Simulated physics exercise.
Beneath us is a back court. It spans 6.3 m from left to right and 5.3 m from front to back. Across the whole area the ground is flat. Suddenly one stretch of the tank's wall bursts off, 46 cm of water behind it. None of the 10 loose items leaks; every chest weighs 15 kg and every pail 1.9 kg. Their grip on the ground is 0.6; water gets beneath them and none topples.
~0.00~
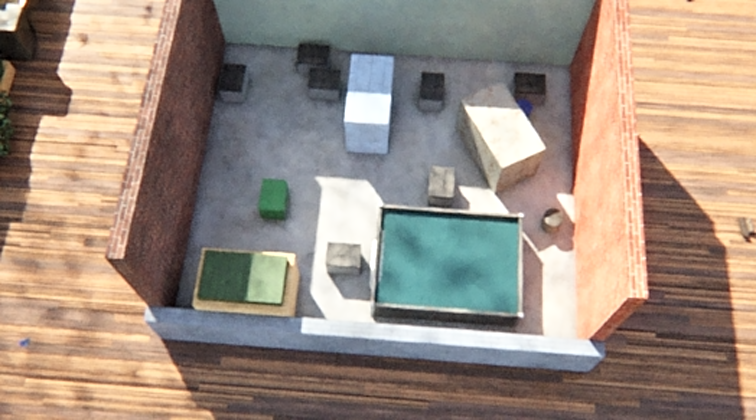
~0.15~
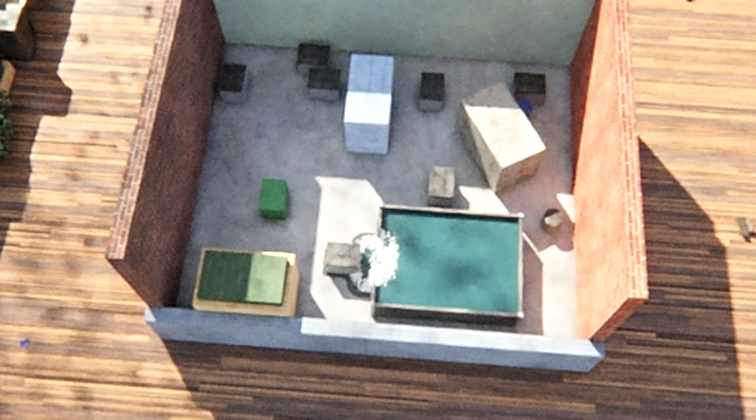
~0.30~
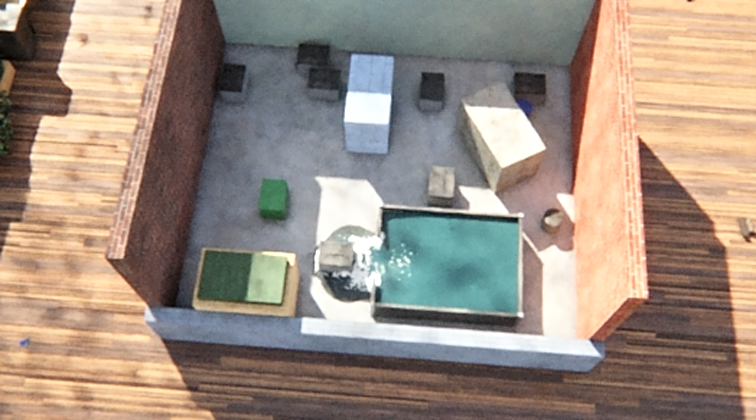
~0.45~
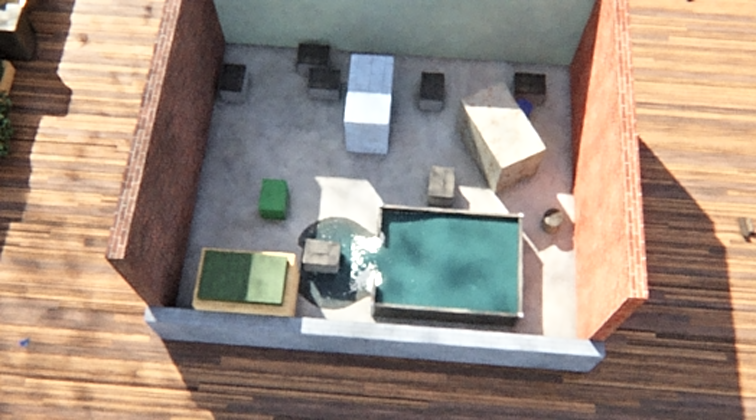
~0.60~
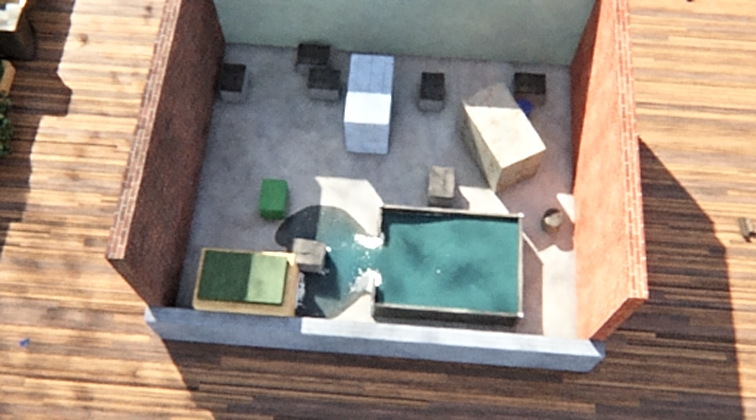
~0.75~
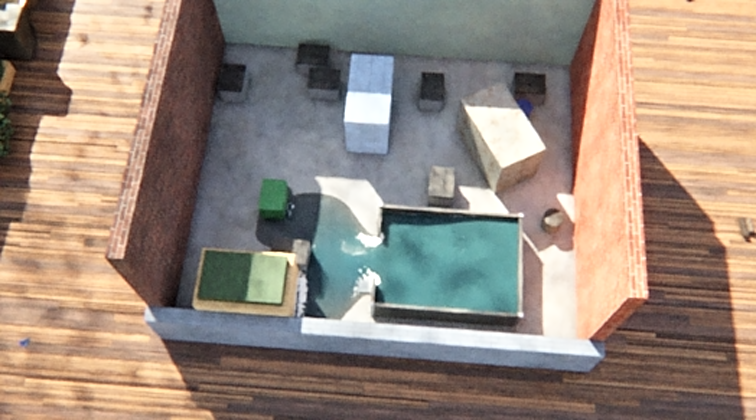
In a walled court, water bursts from a tank's left side, spreads, and pushes a block left.
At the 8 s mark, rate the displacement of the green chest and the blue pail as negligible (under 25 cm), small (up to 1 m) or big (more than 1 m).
Green chest - big, blue pail - negligible.
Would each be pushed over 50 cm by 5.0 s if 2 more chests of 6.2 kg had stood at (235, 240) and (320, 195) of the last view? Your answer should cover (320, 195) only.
Result: Higher.
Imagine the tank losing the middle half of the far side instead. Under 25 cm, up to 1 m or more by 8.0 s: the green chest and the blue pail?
Well, the green chest basically stays there and the blue pail goes a long way.
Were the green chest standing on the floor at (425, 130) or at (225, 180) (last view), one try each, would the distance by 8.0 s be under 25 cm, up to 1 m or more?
I'd expect that it remains where it was first and gets borne away second.
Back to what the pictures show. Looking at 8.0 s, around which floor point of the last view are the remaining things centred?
Mean position approx. (414, 125).
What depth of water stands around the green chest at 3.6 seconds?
Near 10 cm deep.
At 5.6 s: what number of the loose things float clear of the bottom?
The number is 3.
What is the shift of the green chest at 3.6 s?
250 cm or so by then.
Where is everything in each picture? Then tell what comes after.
In the first frame, the green chest at (273, 194), on the bottom; the blue pail at (523, 107), on the bottom; 3.6 m2 under water; 0 of 10 have shifted.
In the second frame, the green chest at (273, 194), on the bottom; the blue pail at (523, 107) rests on the ground; 3.9 m2 under water; 0 of 10 have shifted.
In the third frame, the green chest at (273, 194), on the bottom; the blue pail at (523, 107), on the bottom; 4.4 m2 under water; 1 of 10 have shifted.
In the fourth frame, the green chest at (273, 194), on the bottom; the blue pail at (523, 107) rests on the ground; 5.0 m2 under water; 1 of 10 have shifted.
In the fifth frame, the green chest at (273, 194), on the bottom; the blue pail at (523, 107) rests on the ground; water covers 5.7 m2; 1 of 10 have shifted.
In the sixth frame, the green chest at (273, 194) rests on the ground; the blue pail at (523, 107), on the bottom; water covers 6.4 m2; 1 of 10 have shifted.
After 1.6 s the green chest is near (249, 184), 0.4 m from its start, aground; the blue pail is near (523, 107), 0.0 m from its start, aground; 0 afloat.
After 3.6 s the green chest is near (227, 77), 2.4 m from its start, afloat; the blue pail is near (523, 107), 0.0 m from its start, aground; 2 afloat.
After 5.6 s the green chest is near (232, 49), 2.9 m from its start, afloat; the blue pail is near (523, 107), 0.0 m from its start, aground; 3 afloat.
After 8.0 s the green chest is near (268, 45), 2.9 m from its start, afloat; the blue pail is near (523, 107), 0.0 m from its start, aground; 3 afloat.
